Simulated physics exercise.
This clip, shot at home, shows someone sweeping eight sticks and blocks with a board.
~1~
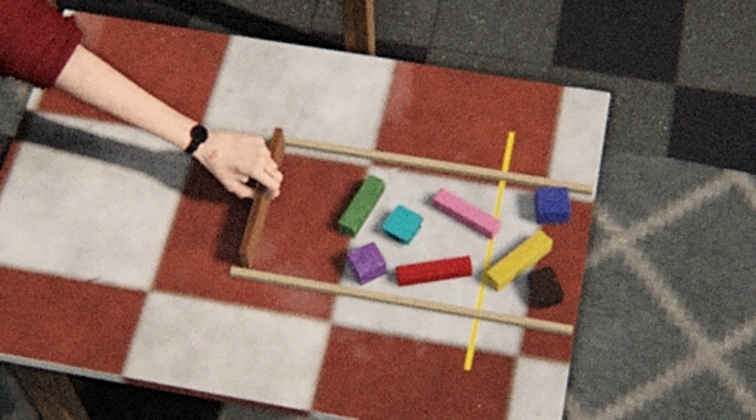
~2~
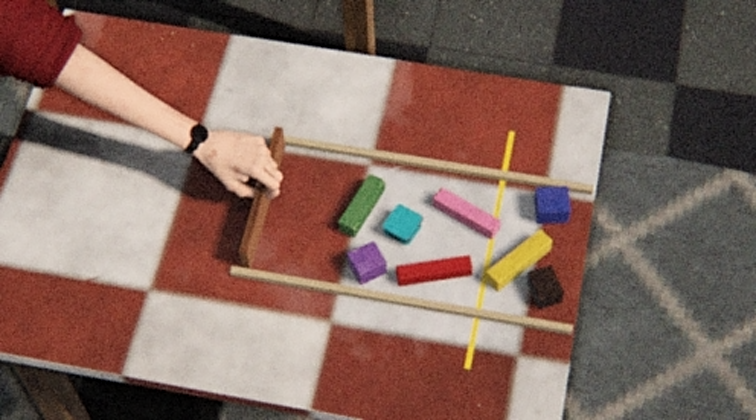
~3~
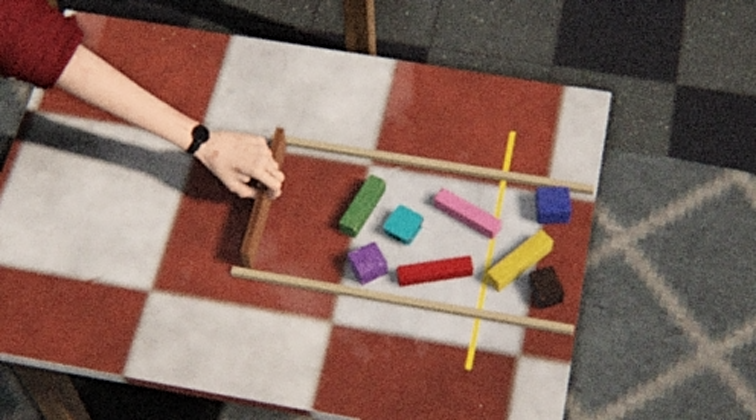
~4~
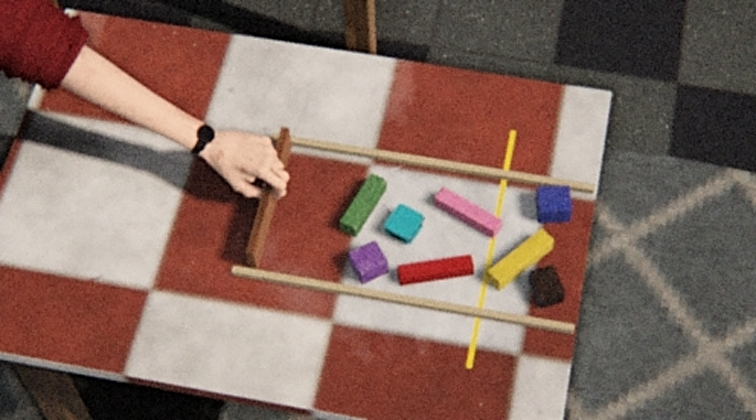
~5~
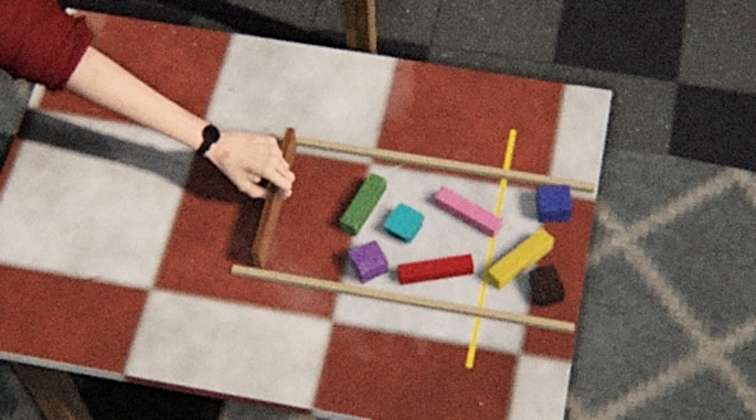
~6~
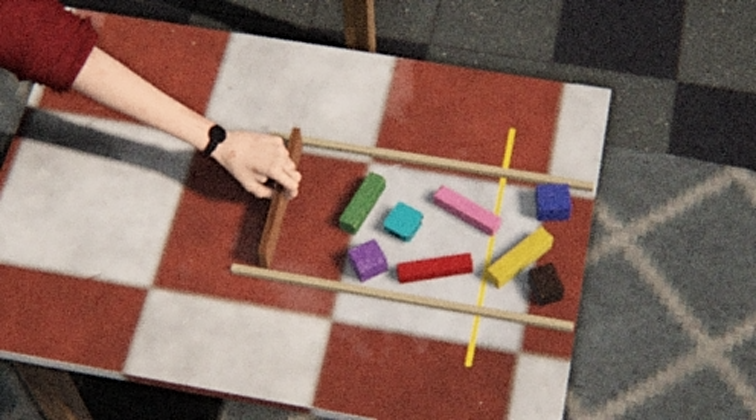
A hand slides a wooden board slightly right toward colourful blocks and sticks that stay still.
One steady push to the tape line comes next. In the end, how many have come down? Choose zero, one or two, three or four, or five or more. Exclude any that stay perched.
By the end, zero have come down.
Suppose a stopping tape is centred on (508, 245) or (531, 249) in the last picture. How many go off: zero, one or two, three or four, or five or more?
Counts, in turn - one to two; 1 or 2.
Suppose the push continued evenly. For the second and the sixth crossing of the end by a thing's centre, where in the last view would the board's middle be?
At (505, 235) for the second, at (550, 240) for the sixth.
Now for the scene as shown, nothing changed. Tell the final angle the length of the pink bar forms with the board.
Roughly 55°.
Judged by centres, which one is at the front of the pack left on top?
Answer: The black block.
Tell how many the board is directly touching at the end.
The number is 2.
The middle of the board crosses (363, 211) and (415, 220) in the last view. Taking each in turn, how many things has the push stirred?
Note: First position 2; second position 5.
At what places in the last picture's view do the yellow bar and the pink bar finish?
About (566, 272), and the other about (547, 226).
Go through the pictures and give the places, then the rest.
The first picture shows black block (545, 288); blue block (552, 206); yellow bar (519, 261); board (263, 198); tape (491, 245).
The second picture shows blue block (552, 205); turquoise case (403, 226).
The third picture shows yellow bar (520, 261); board (264, 198).
The fourth picture shows black block (547, 287); purple block (369, 263).
The fifth picture shows blue block (554, 204); red stick (436, 269).
The sixth picture shows black block (546, 285); blue block (553, 202); yellow bar (520, 258); board (281, 198); tape (491, 242).
A little later, none off yet; black block at rest near (546, 285); blue block at rest near (553, 202); yellow bar at rest near (520, 258).
Next, none off yet; black block moving near (554, 288); blue block at rest near (553, 202); yellow bar shifted a little near (537, 264).
When it is over, the number that fall off is zero.
